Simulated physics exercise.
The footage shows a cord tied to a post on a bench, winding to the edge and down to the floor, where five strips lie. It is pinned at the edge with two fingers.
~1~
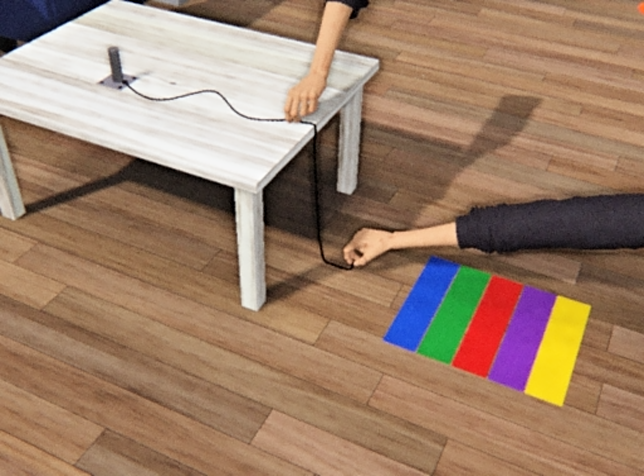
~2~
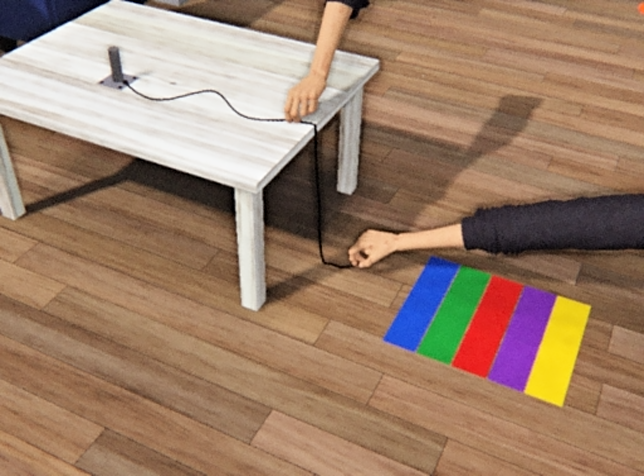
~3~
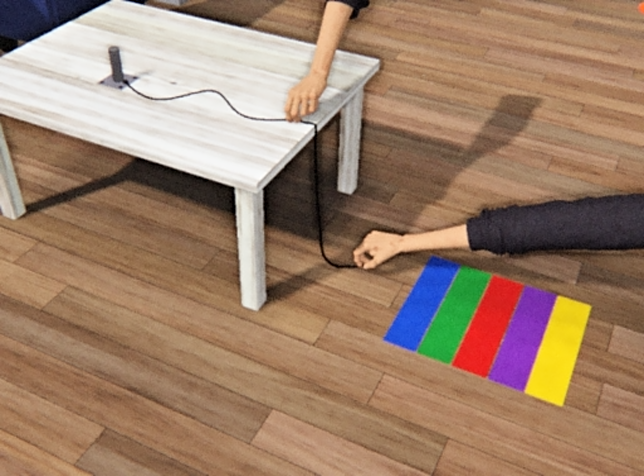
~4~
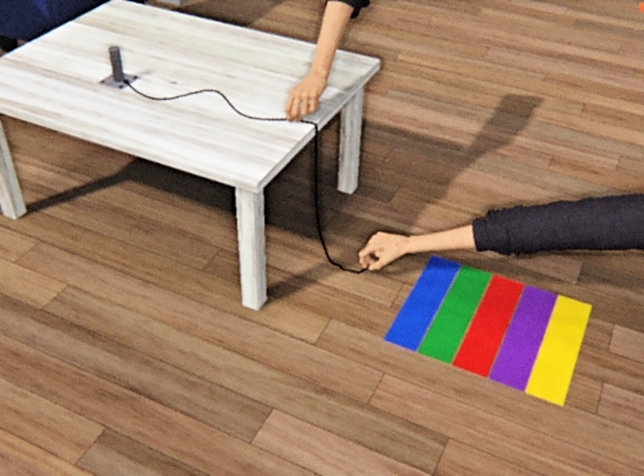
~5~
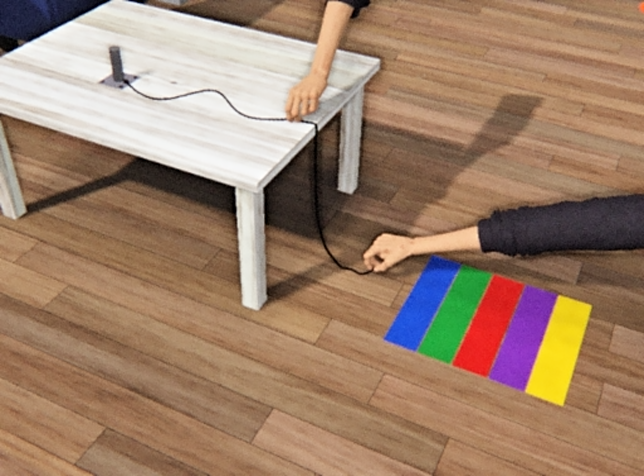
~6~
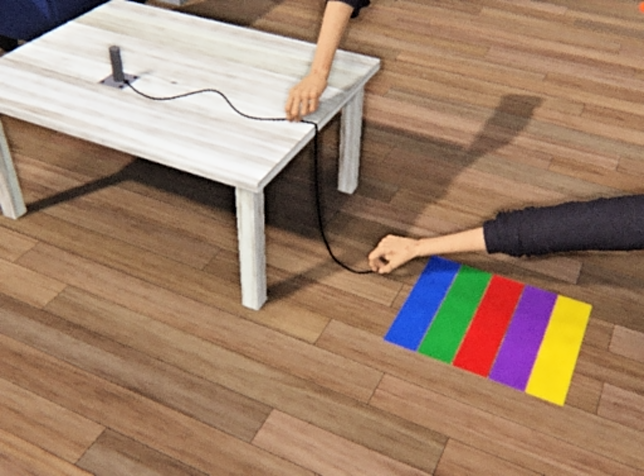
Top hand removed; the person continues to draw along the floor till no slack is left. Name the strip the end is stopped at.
Red.
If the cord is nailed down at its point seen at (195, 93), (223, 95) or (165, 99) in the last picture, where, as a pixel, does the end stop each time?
(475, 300), (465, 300), (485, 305).
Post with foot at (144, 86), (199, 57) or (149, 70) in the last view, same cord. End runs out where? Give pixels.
Try by try: (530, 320), (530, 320) and (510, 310).
Early on, end near (444, 291); over blue.
Midway, end near (475, 302); over green.
At the end of the slack, end near (494, 308); over red. It gets as far as the red strip.
